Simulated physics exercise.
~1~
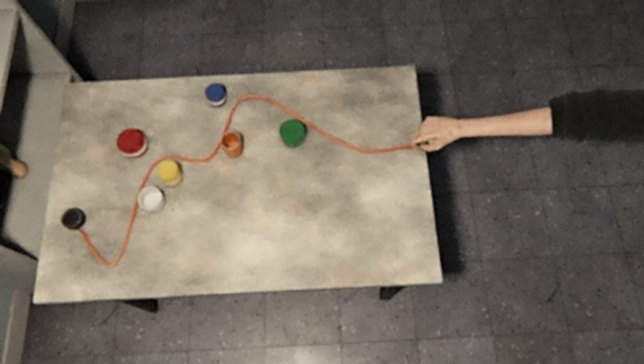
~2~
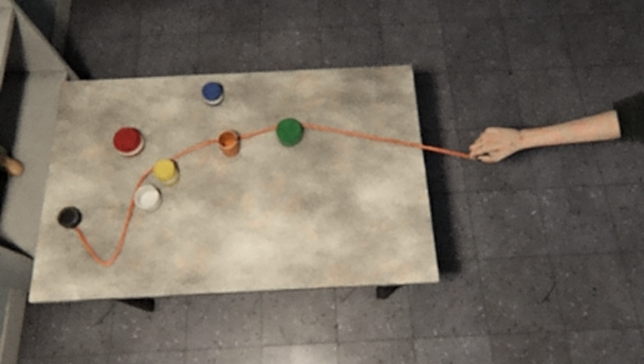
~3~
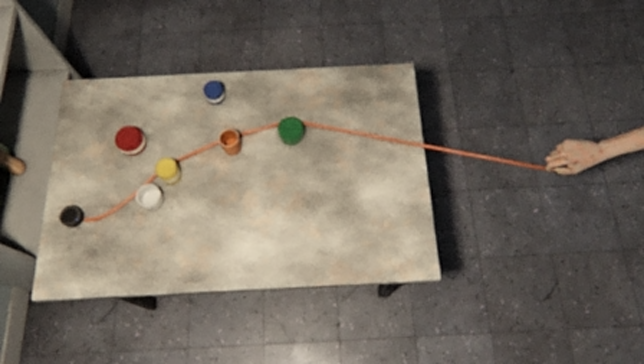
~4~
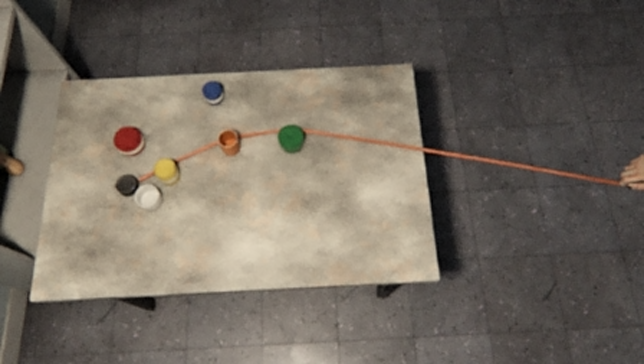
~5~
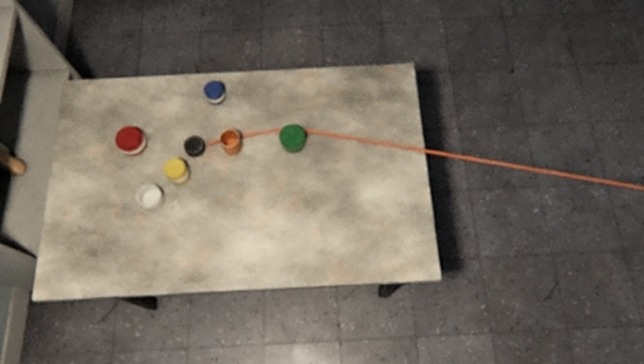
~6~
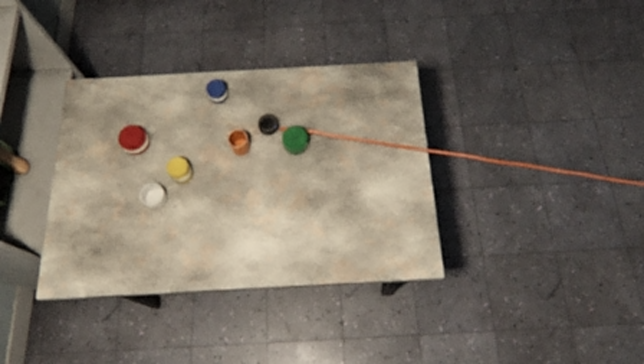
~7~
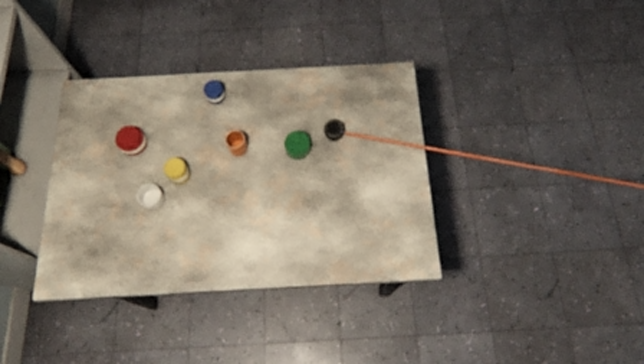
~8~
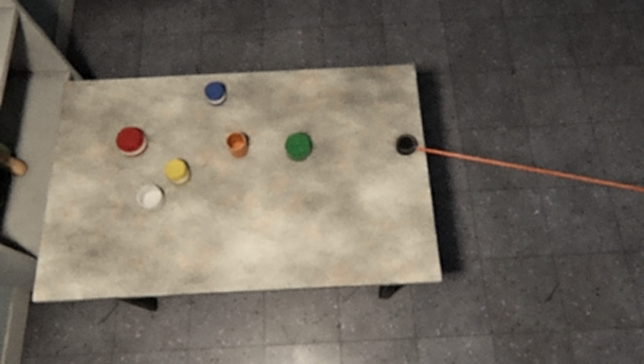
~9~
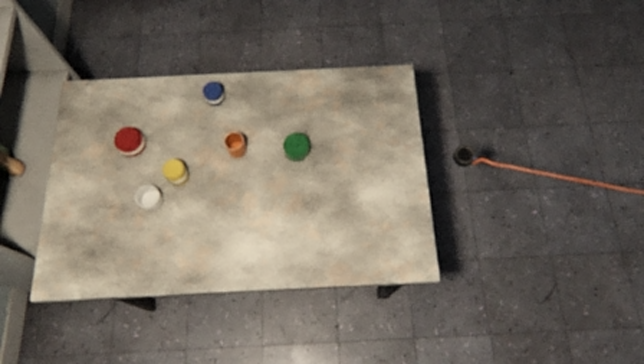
An orange cord, pulled rightwards by a hand, straightens across a mottled tabletop and drags a small black object past yellow, orange and green containers, nudging some slightly. The black object slides off the right edge, while the six other items remain upright on the table.
